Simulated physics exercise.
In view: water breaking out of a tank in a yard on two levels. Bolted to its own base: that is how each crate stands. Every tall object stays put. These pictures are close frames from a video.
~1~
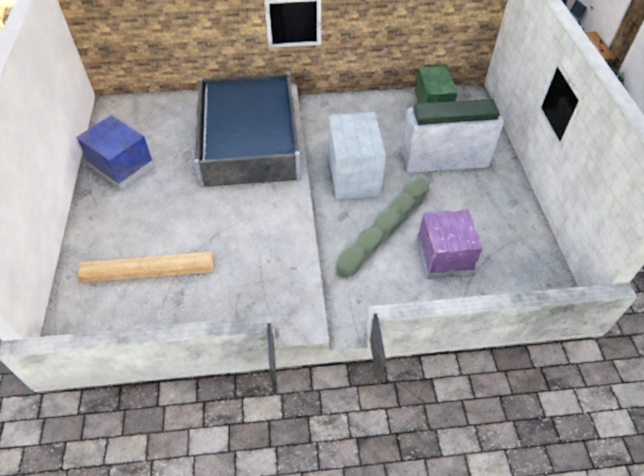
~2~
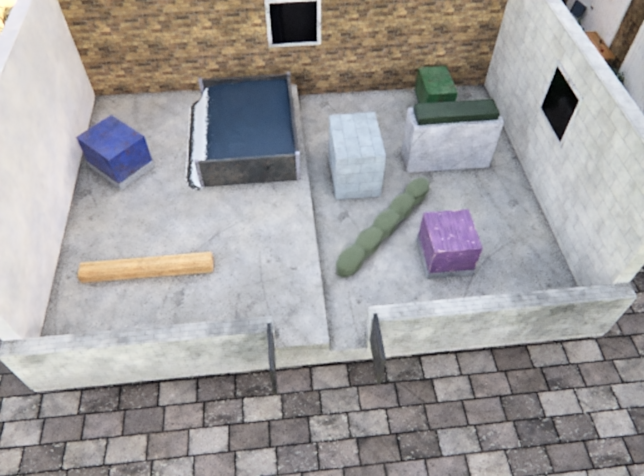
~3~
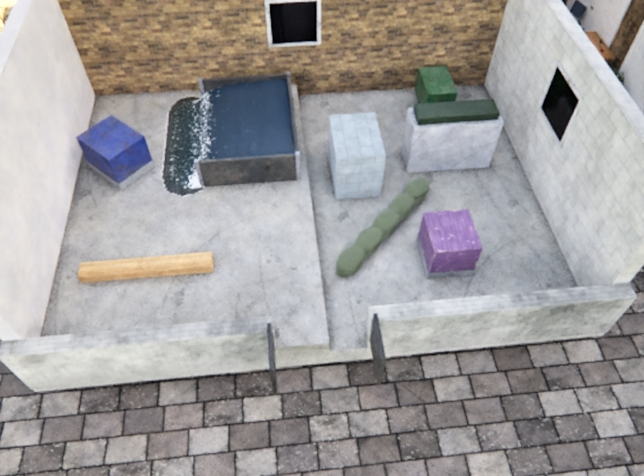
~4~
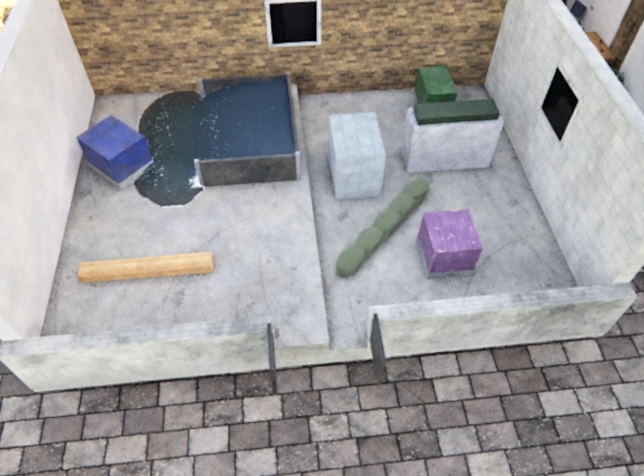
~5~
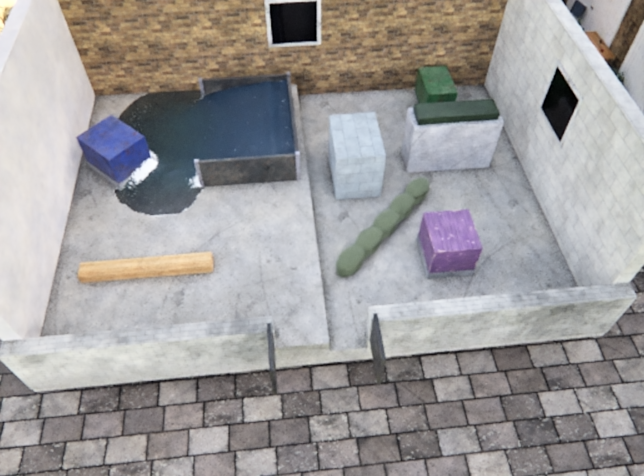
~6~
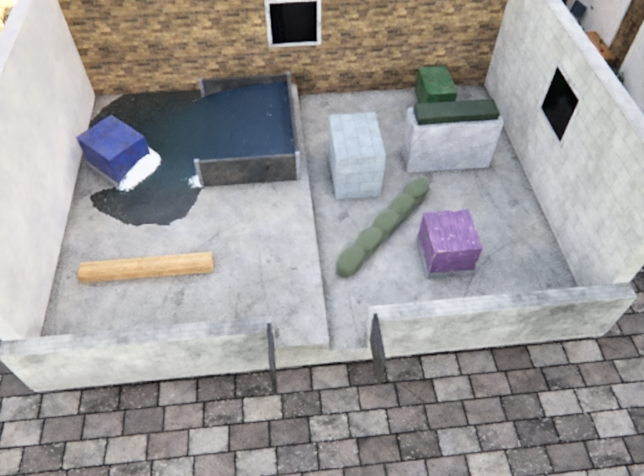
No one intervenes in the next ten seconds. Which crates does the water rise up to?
Outcome: The blue crate has water on it afterwards, the purple crate has no water on it afterwards, the green crate has water on it afterwards.
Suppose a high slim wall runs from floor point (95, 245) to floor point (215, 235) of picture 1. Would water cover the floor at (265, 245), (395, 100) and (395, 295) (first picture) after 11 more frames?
One by one: Spared, spared, spared.
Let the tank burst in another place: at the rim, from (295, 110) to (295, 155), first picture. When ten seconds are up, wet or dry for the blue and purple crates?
First the blue crate: It is left alone; then the purple crate: It is left alone.
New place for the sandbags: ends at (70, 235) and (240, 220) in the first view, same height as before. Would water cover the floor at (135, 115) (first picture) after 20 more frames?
At that place: Submerged.
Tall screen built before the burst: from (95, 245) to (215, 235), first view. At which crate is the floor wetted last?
Purple-painted one.
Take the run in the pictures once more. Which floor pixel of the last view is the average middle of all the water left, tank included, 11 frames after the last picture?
Estimate: (167, 147).
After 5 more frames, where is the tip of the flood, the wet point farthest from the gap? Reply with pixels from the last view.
The wet edge reaches furthest near (59, 257).
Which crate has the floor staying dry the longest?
That would be the purple-painted one.
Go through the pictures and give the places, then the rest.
The first picture shows still water in the tank at (246, 118).
In the second picture, the front is at a hidden place, out from the gap at (204, 136).
In the third picture, the front is at (187, 100), out from the gap at (204, 137).
In the fourth picture, the front is at (166, 203), out from the gap at (205, 137).
In the fifth picture, water pours out at (205, 138) and has run to (155, 93).
In the sixth picture, water pours out at (205, 138) and has run to (97, 119).
A moment on, water covers 20 % of the floor; the blue crate water round its plinth, the purple crate not reached, the green crate not reached.
Next, water covers 25 % of the floor; the blue crate water round its plinth, the purple crate not reached, the green crate not reached.
Then, water covers 35 % of the floor; the blue crate water round its plinth, the purple crate not reached, the green crate not reached.
Later, water covers 65 % of the floor; the blue crate water round its plinth, the purple crate not reached, the green crate water round its plinth.
In the end, water covers 85 % of the floor; the blue crate was topped, the purple crate stayed above the water, the green crate was topped.
